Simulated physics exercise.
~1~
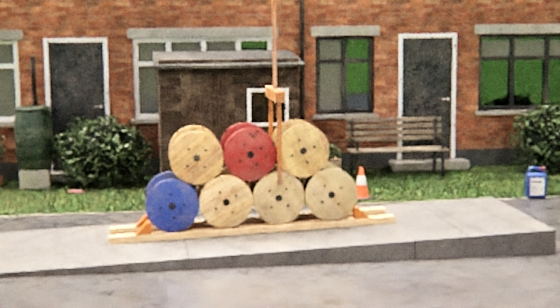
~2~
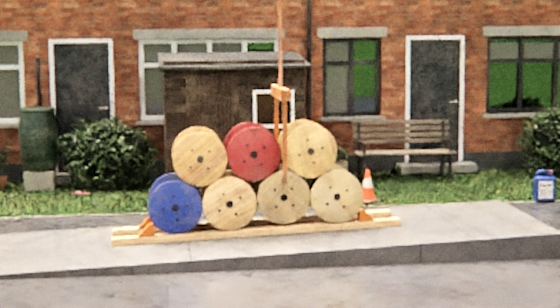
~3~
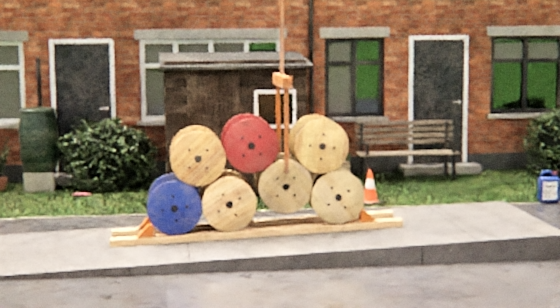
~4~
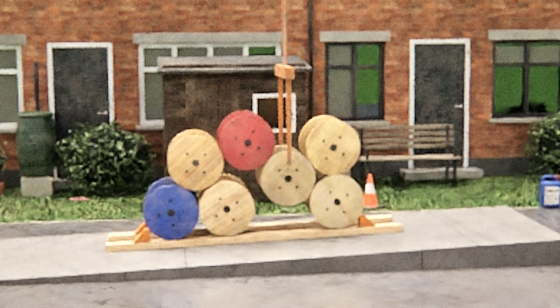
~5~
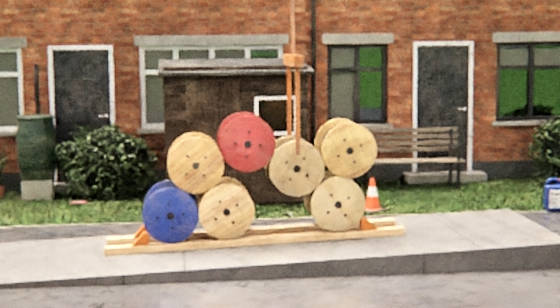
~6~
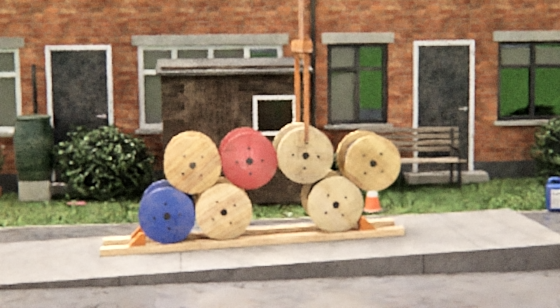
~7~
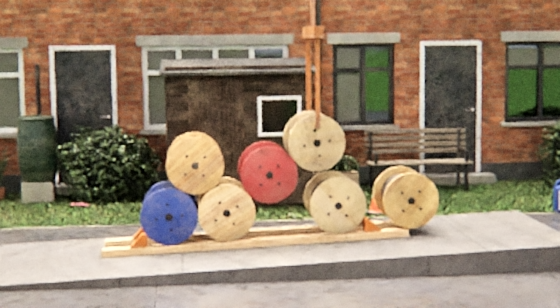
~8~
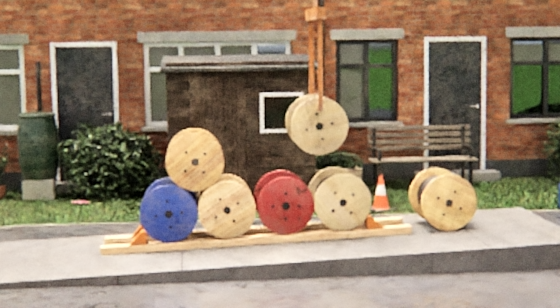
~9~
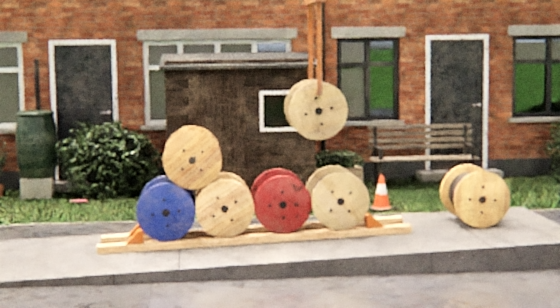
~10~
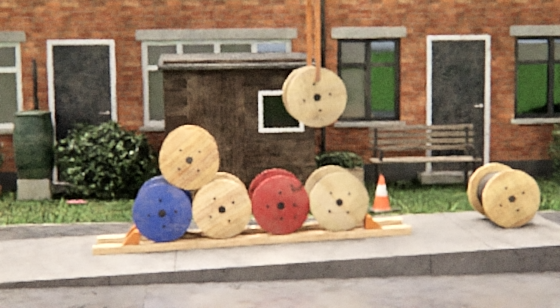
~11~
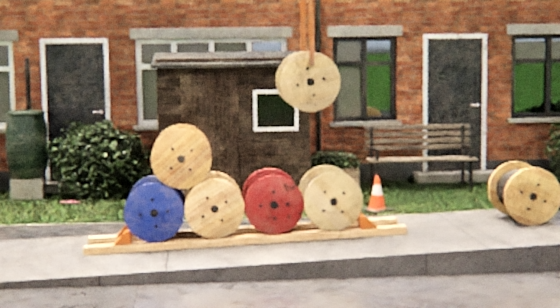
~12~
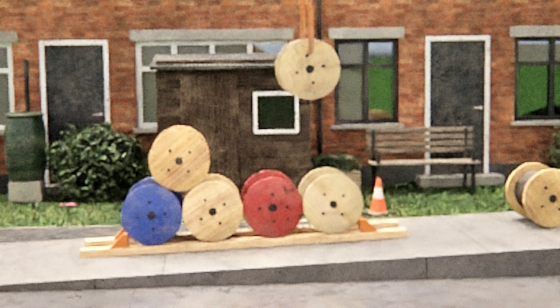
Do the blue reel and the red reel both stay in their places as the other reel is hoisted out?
No, only the blue reel stays put at the lower left. The red one loses its place in the upper row and ends up in the bottom row.
Stack of cable reels shifting as an orange beam lifts one out, red dropping into the bottom row, another rolling off right.
